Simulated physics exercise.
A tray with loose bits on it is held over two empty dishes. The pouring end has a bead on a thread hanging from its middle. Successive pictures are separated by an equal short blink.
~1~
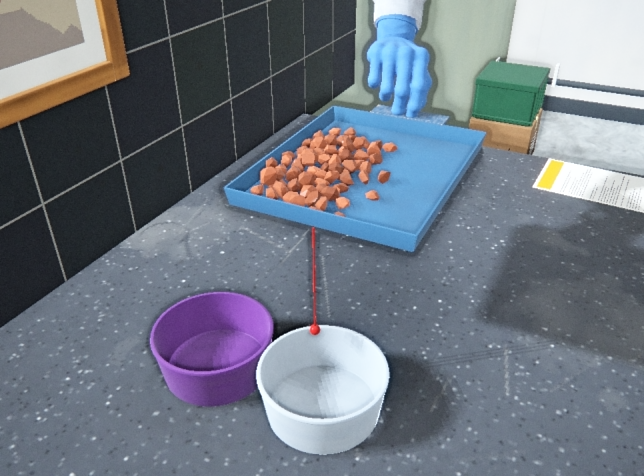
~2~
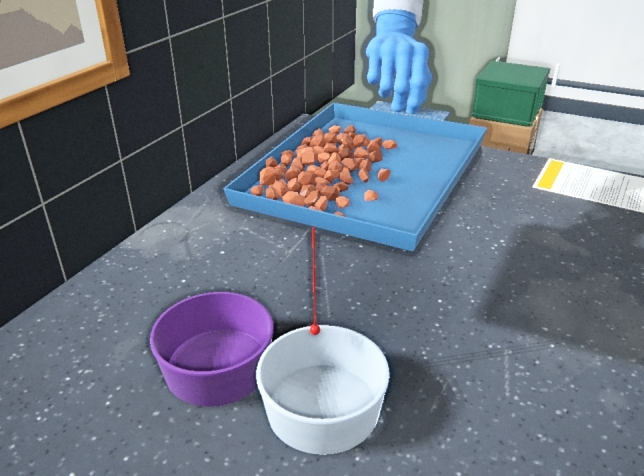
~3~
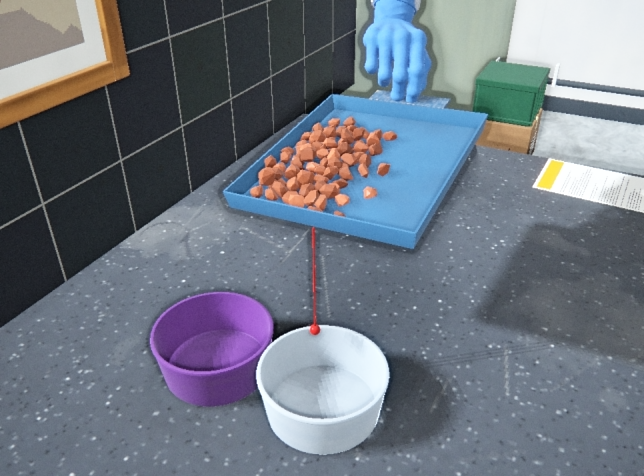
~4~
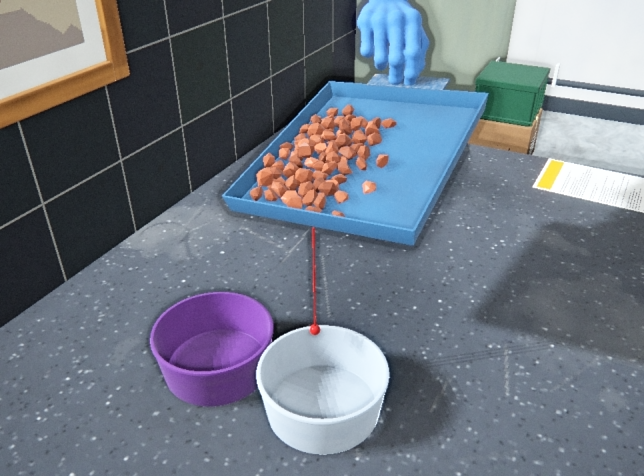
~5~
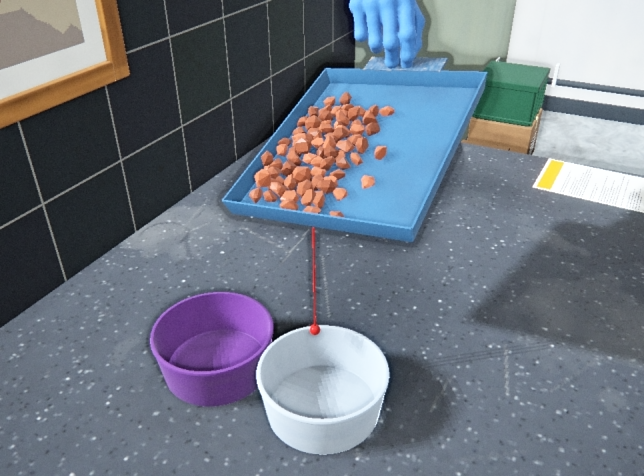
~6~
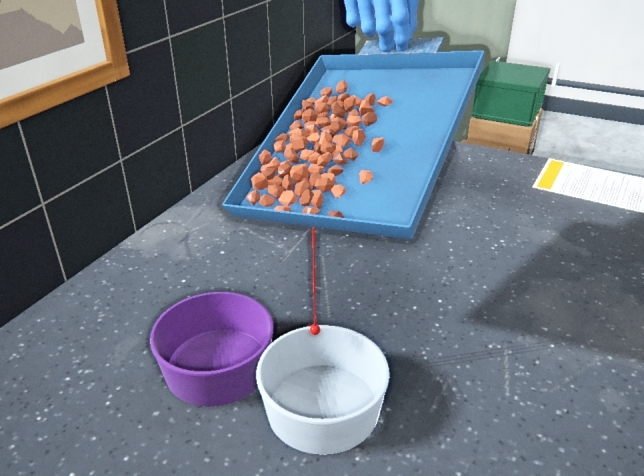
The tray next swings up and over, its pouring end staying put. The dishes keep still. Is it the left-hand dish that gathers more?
Yes.
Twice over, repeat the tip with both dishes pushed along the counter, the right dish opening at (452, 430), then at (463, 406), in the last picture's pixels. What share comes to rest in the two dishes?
You'd get near 0 percent first and near 0 percent next.
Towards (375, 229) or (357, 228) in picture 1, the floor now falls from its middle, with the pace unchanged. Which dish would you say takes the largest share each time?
The rightmost dish; the rightmost dish.
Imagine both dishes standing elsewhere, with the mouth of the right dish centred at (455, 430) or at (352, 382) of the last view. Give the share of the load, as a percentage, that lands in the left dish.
The first try gives 0 per cent, the second 90 per cent.
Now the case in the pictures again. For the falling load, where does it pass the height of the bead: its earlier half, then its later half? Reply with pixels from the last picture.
Early half (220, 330), late half (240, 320).
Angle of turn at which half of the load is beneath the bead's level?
105° or so.
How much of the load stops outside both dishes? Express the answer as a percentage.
It comes to 10 per cent or so.
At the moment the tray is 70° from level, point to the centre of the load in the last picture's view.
Around (272, 149).
Just after the last frame, tray tipped steeply; almost all on the tray; just a few in the air.
A moment on, tray tipped past a quarter turn; about a tenth on the tray; just a few in the right dish; roughly two thirds in the left dish; just a few outside both; about a tenth in the air.
Further on, tray tipped past a quarter turn; about a tenth in the right dish; the larger part in the left dish; about a tenth outside both.
When it is over, tray tipped past a quarter turn; about a tenth in the right dish; the larger part in the left dish; about a tenth outside both.
